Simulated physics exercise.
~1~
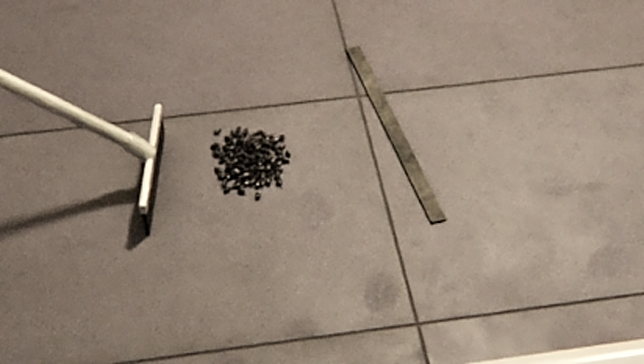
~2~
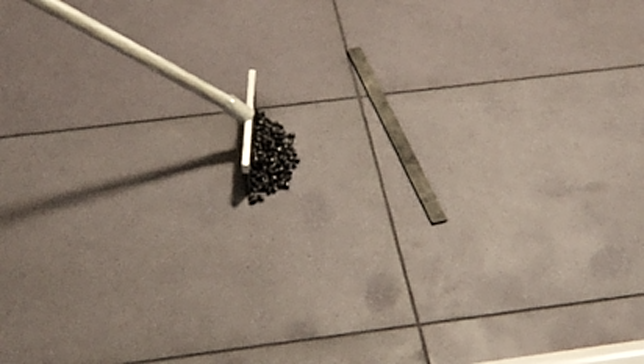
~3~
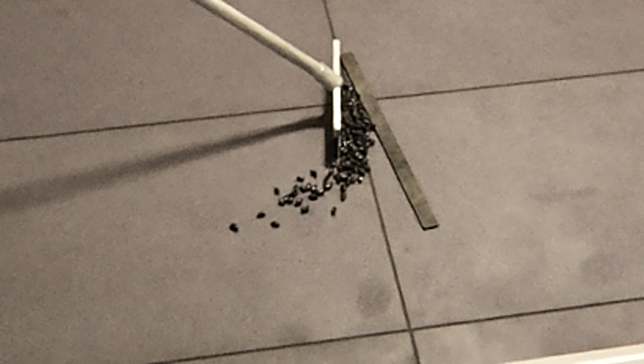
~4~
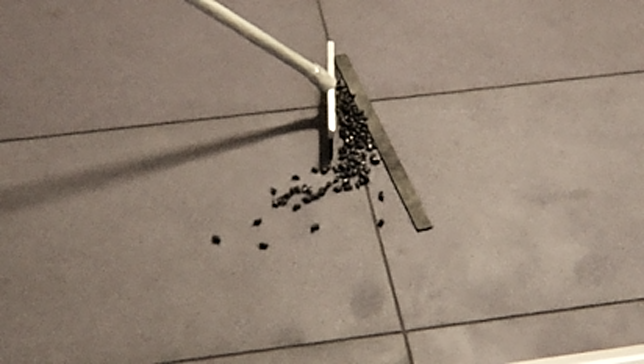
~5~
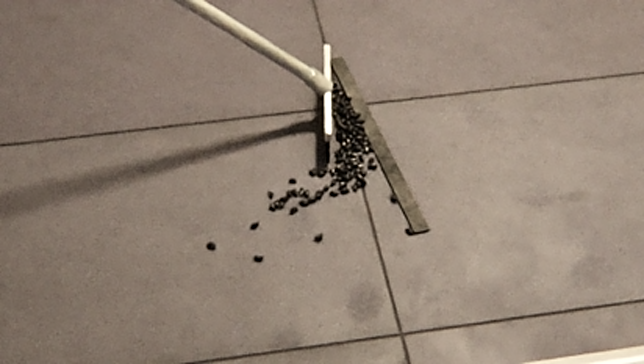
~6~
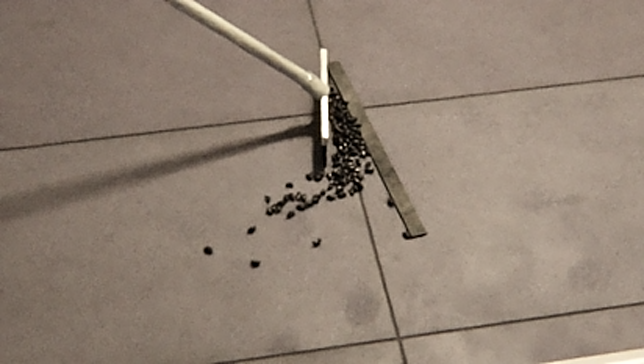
A floor of large grey-brown tiles with dark seams is seen from above at a slant, the view swaying slightly. A pale-handled squeegee stands at the left, a loose heap of small black beans lies near the middle, and a flat dark strip lies slanted to the right. The squeegee moves right, reaches the heap and pushes it towards the strip. It stops close to the strip's upper end, with many beans packed between them. Others spill out below the blade and scatter to the lower left, and the squeegee stays there at the end.
